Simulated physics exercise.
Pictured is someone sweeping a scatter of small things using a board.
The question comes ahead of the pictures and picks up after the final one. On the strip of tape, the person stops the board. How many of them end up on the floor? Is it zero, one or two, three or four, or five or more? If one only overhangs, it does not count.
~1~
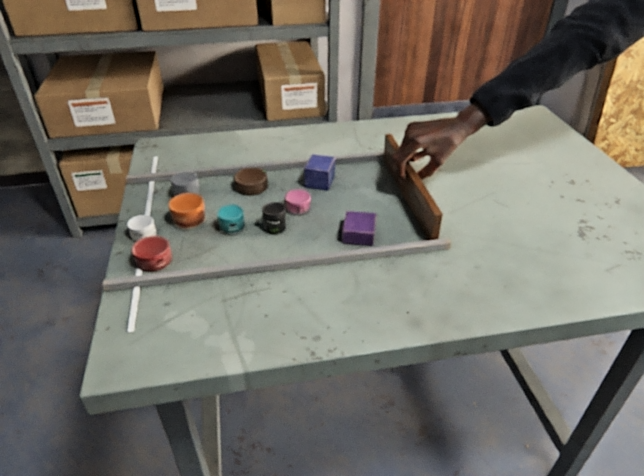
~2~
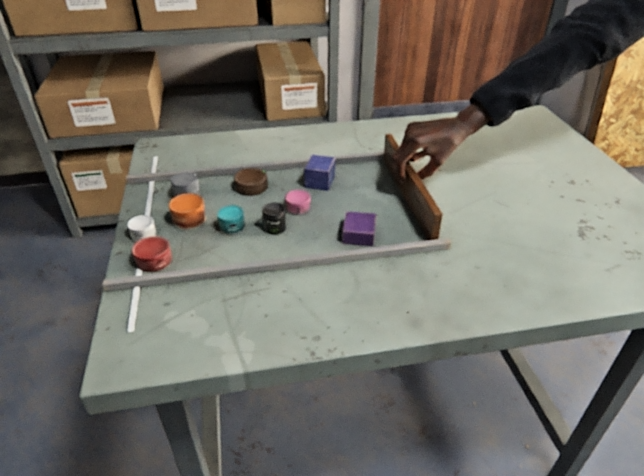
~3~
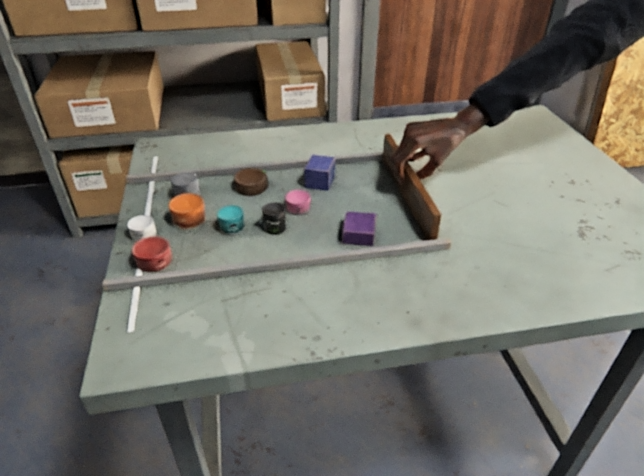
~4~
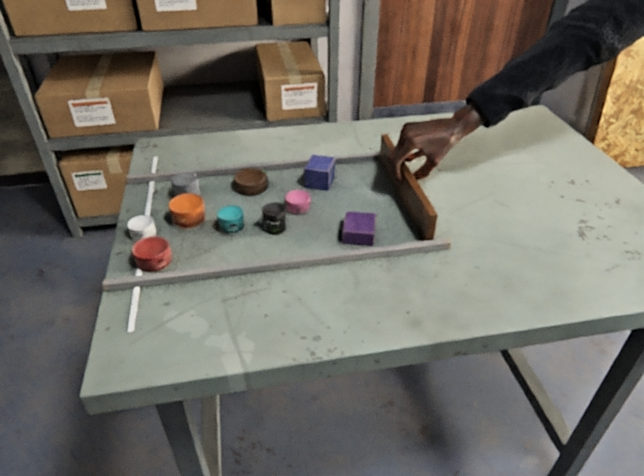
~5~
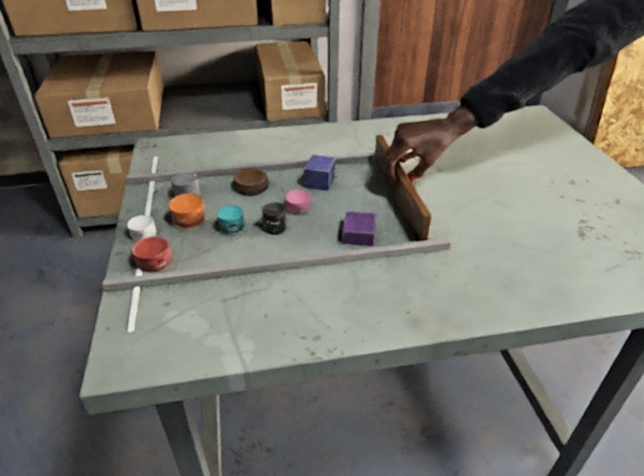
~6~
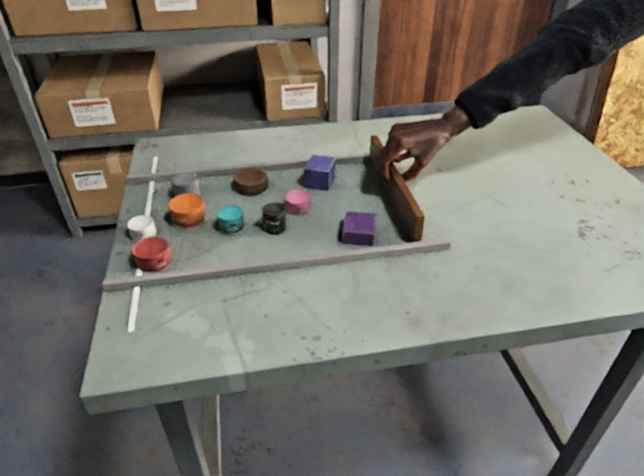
It is five or more.
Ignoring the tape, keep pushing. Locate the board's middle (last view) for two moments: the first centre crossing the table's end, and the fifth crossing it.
At the first moment about (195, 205), at the next about (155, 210).
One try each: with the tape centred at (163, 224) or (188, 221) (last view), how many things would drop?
The first gives 2 and the second gives 1.
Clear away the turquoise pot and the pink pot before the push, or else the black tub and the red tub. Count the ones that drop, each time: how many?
The first removal gives 4, the second gives 4.
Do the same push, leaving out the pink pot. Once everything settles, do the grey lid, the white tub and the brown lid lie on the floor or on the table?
Grey lid - gone; white tub - gone; brown lid - gone.
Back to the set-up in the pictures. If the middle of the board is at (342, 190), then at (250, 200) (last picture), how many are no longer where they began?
I count 2 first and 7 after.
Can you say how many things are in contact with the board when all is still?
Tally at the end: 4.
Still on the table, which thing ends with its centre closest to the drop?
I'd go with the turquoise pot.
Early on, none off yet; white tub at rest near (142, 229); red tub at rest near (152, 254); grey lid at rest near (186, 187).
Finally, the number that fall off is five or more; lost, brown lid, orange tin, grey lid, red tub and white tub.
